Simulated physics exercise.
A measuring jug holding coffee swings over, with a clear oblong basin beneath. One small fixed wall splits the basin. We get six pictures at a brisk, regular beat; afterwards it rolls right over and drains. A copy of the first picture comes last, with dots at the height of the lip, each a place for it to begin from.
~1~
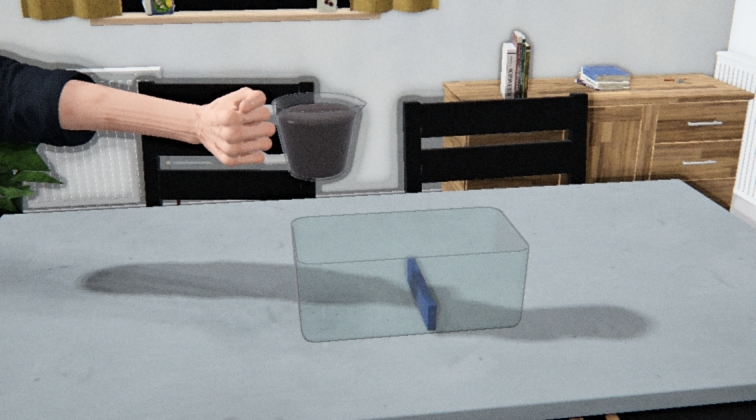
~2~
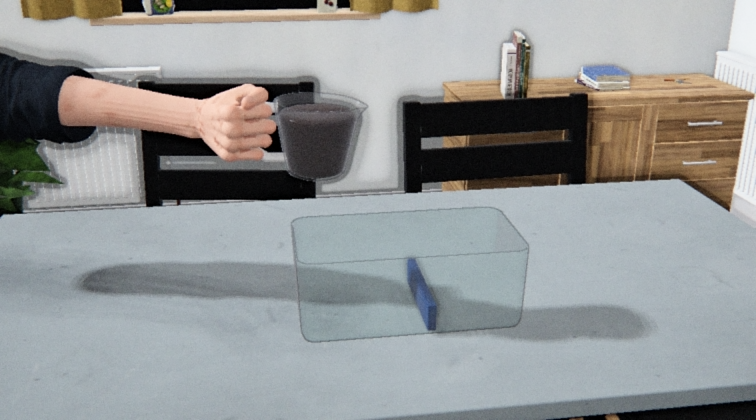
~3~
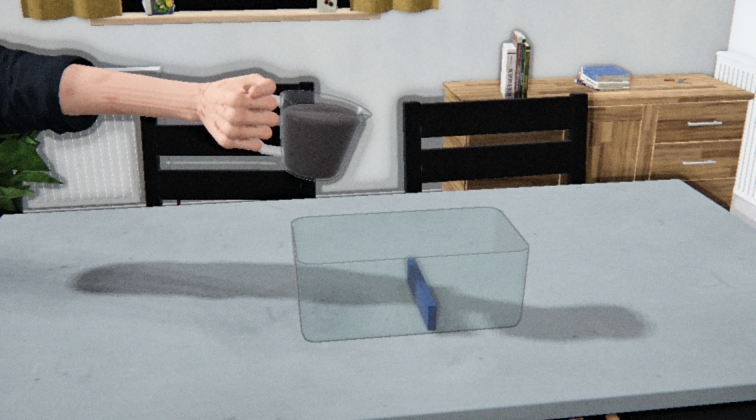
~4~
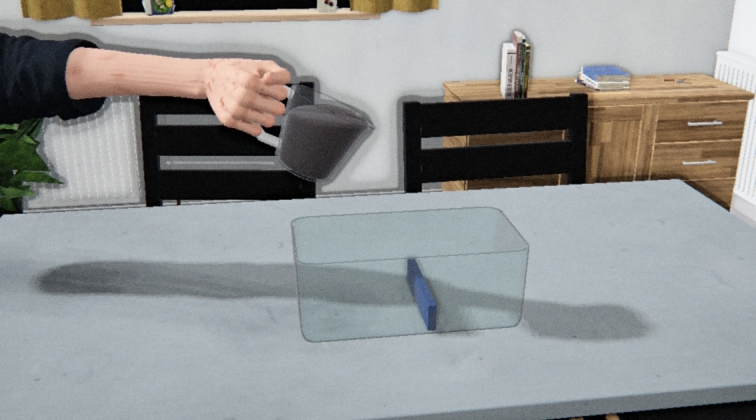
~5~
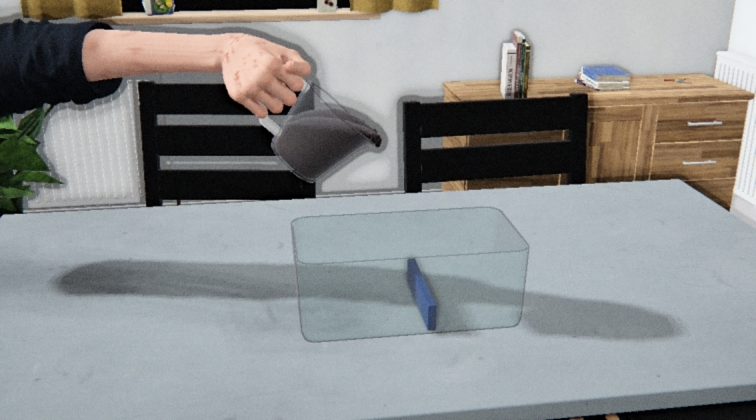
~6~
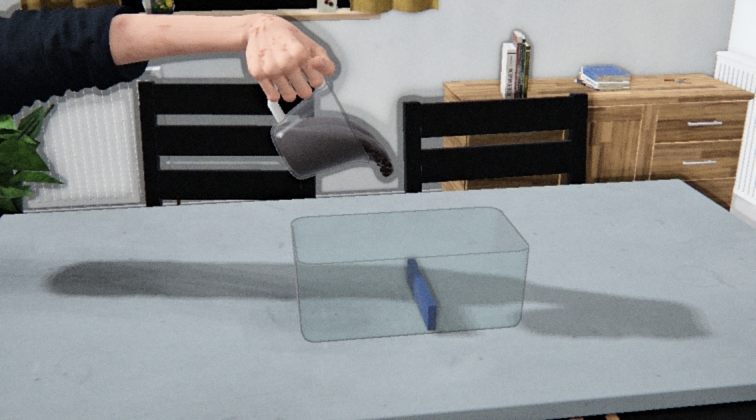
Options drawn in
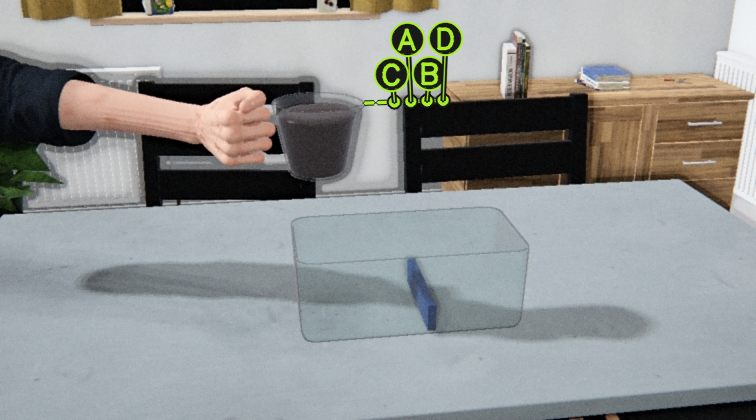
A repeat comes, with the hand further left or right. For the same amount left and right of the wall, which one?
I would pick place C.
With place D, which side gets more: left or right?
The right one.
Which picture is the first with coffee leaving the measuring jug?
Picture 5.
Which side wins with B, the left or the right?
More ends on the right.
On the marked copy, A at (410, 101); B at (427, 100); C at (394, 102); D at (443, 100).
If A is chosen, about 25 % ends left of the wall and 71 % right of it; 5 % is lost outside.
If B is chosen, about 12 % ends left of the wall and 82 % right of it; 7 % is lost outside.
If C is chosen, about 52 % ends left of the wall and 43 % right of it; 5 % is lost outside.
If D is chosen, about 16 % ends left of the wall and 79 % right of it; 5 % is lost outside.
